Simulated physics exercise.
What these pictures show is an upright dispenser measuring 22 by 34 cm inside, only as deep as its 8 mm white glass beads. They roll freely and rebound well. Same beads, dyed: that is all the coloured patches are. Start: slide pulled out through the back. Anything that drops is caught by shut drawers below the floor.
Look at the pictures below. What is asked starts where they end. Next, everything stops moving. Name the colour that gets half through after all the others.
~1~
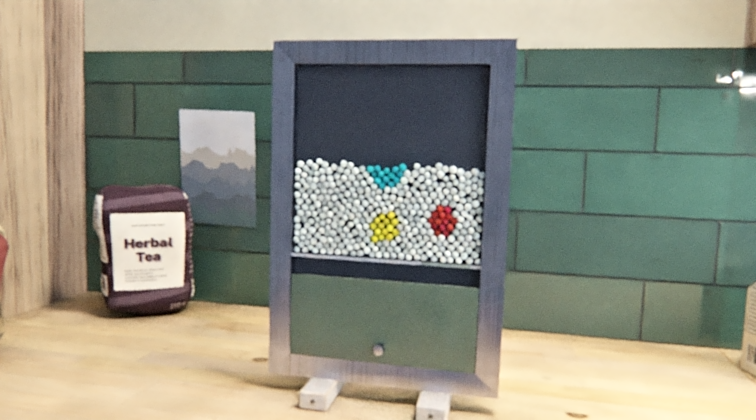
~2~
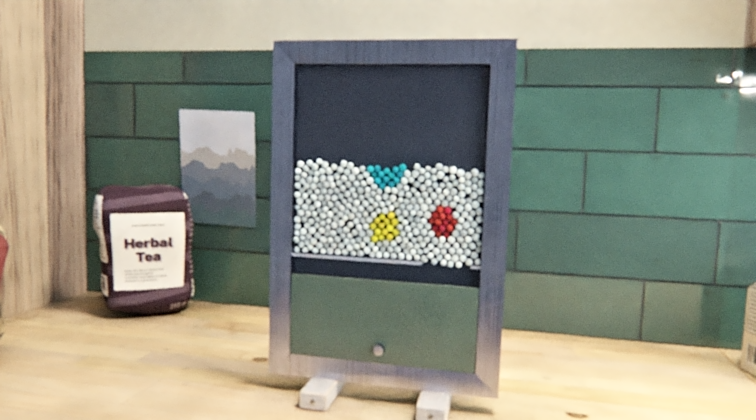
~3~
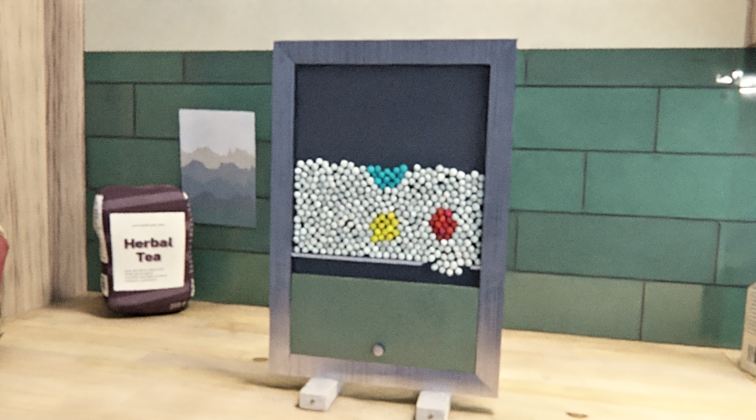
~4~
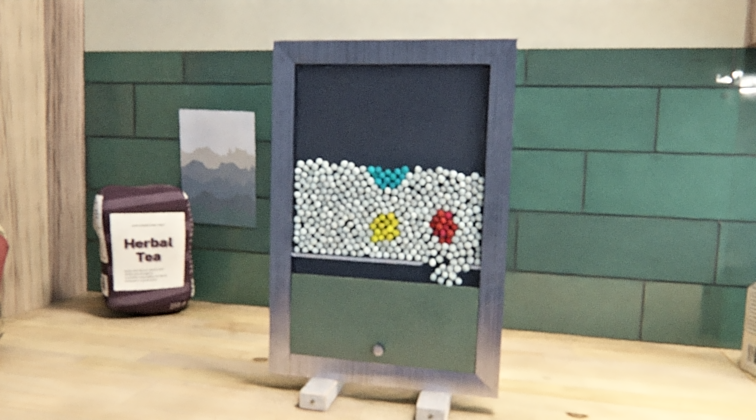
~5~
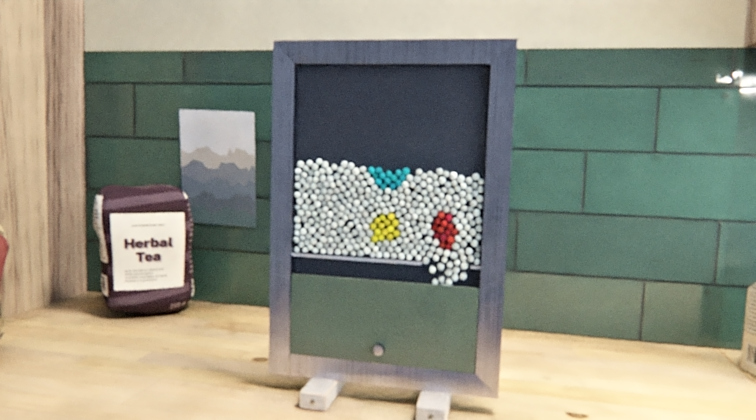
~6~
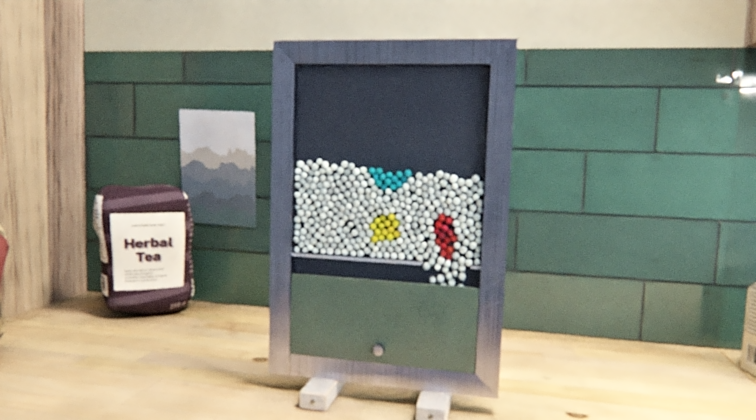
The yellow patch is last.
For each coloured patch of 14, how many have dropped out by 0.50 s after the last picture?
From red, 14; from turquoise, 12; from yellow, 4.
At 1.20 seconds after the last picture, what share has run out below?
Share out below: Approx. 75 per cent.
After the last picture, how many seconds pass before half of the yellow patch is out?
I'd put it near 0.6 seconds.
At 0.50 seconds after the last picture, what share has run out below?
About 50 per cent.
Then, 0.15 s later than the last picture, 20 % are out; out of 14, red 12, turquoise 0, yellow 0.
Then, 0.50 s later than the last picture, 50 % are out; out of 14, red 14, turquoise 12, yellow 3.
Then, 1.20 s later than the last picture, 75 % are out; out of 14, red 14, turquoise 14, yellow 14.
All still 5.4 s after it, 85 % are out; out of 14, red 14, turquoise 14, yellow 14; half out at red 0.10 s, turquoise 0.39 s, yellow 0.61 s.
